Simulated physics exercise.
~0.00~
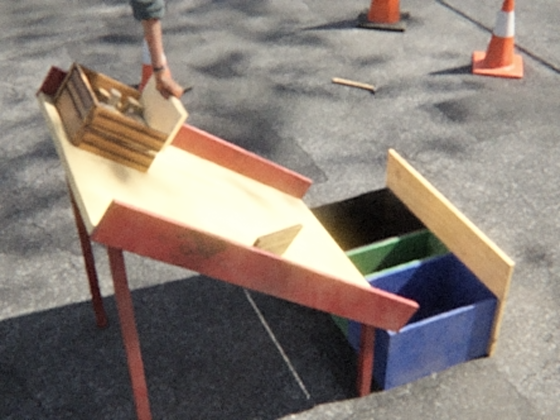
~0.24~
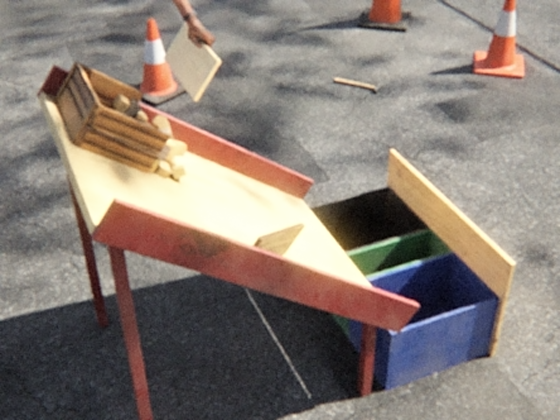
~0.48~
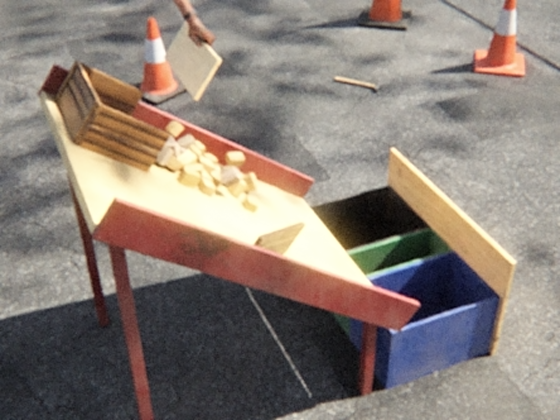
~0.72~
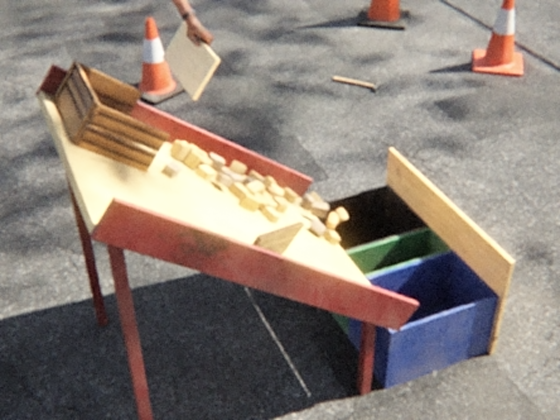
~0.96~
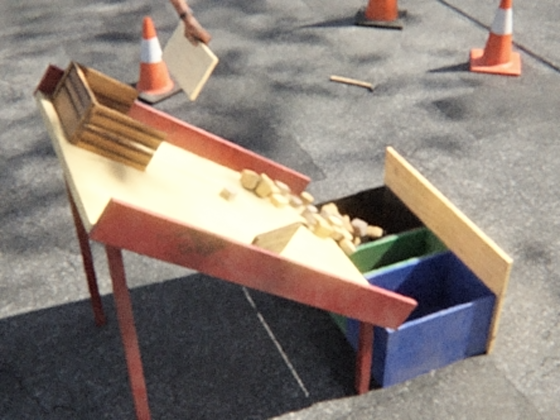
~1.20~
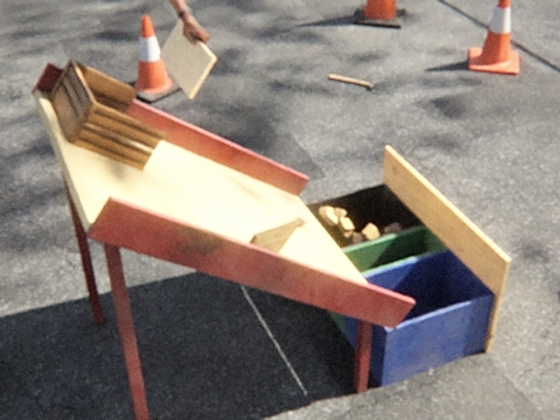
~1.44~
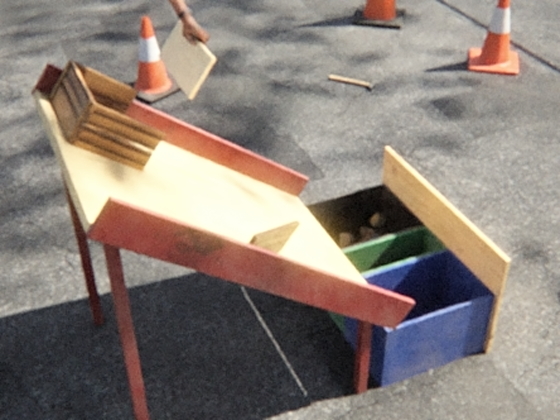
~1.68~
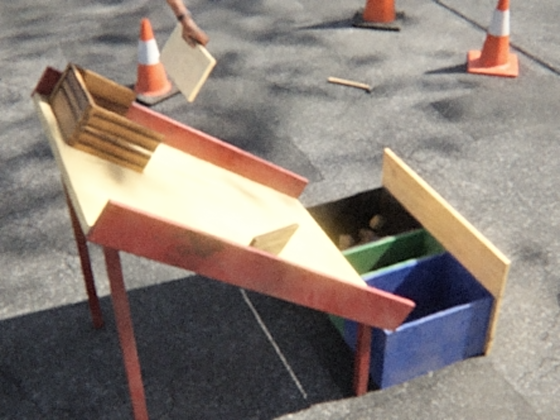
Small wood blocks tumbling down a sloped table after a hand lifts the pen's gate, dropping mostly into the black tub.
